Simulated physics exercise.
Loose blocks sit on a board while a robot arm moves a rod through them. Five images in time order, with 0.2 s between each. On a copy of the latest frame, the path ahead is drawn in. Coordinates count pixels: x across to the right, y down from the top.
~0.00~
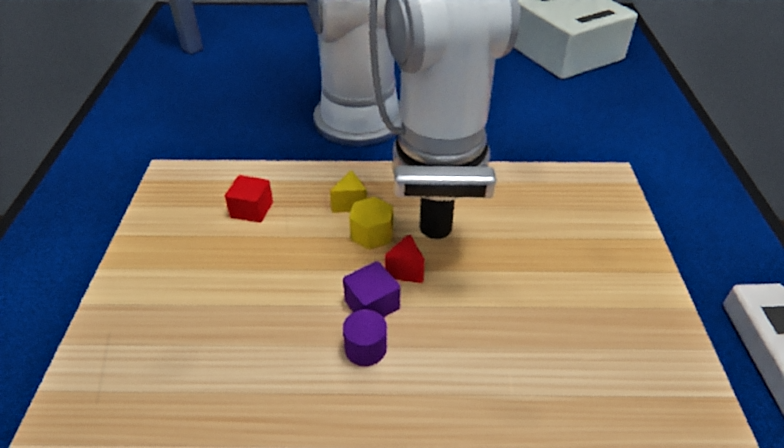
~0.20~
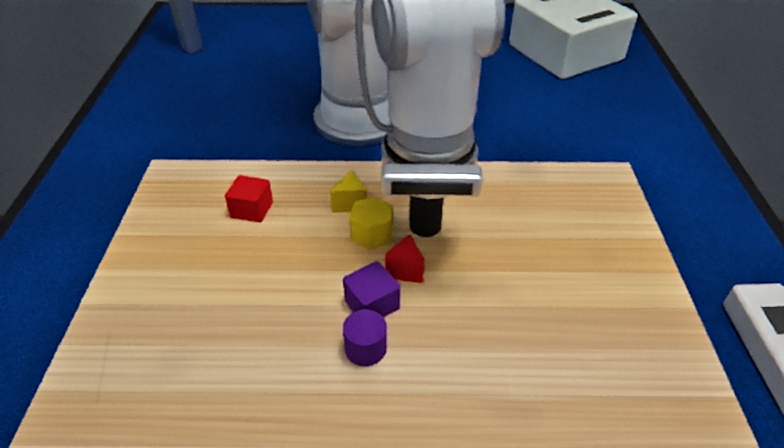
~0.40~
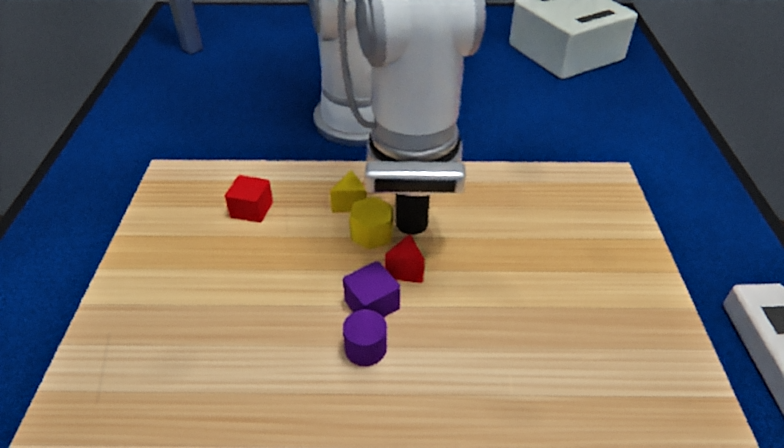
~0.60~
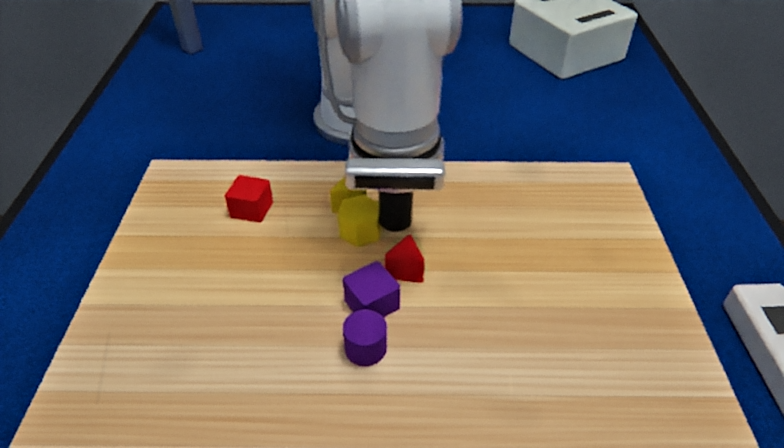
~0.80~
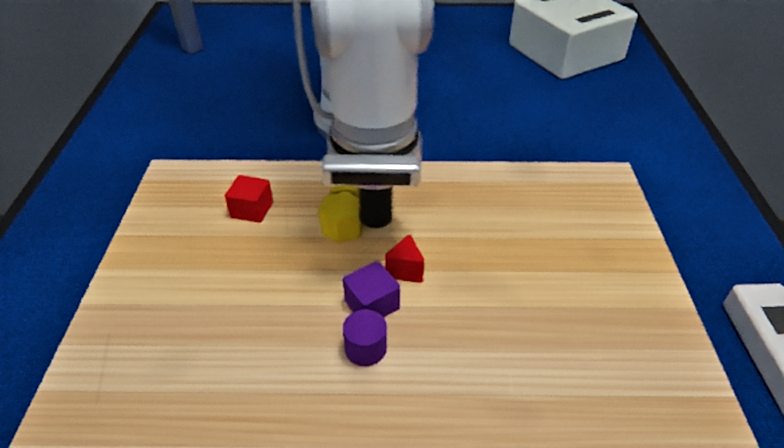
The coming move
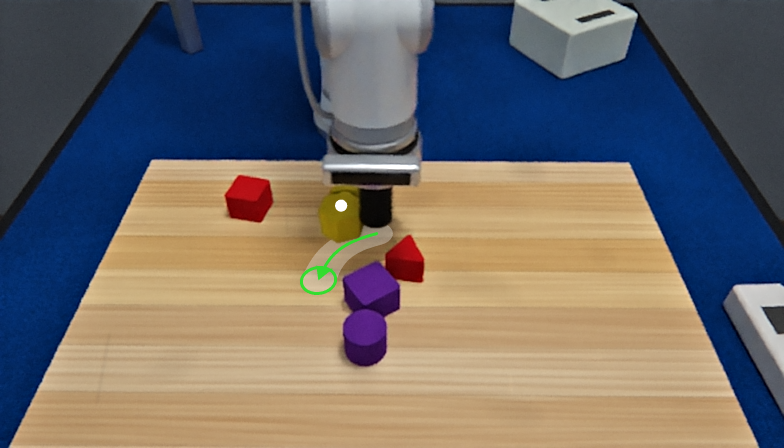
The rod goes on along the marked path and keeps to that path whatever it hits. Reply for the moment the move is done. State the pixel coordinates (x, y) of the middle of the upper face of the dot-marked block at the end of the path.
The point I'd pick in the picture is (319, 206).
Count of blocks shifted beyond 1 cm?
I foresee one block being moved.
Path on the board, from (377, 234) over (351, 243) and (330, 259) to (319, 280); the dot is on the yellow six-sided block.
Halfway along, rod at (337, 235); yellow six-sided block at (319, 206), turned 40° clockwise.
At the end, rod at (316, 264); yellow six-sided block at (319, 206), turned 40° clockwise; yellow triangular piece in place.
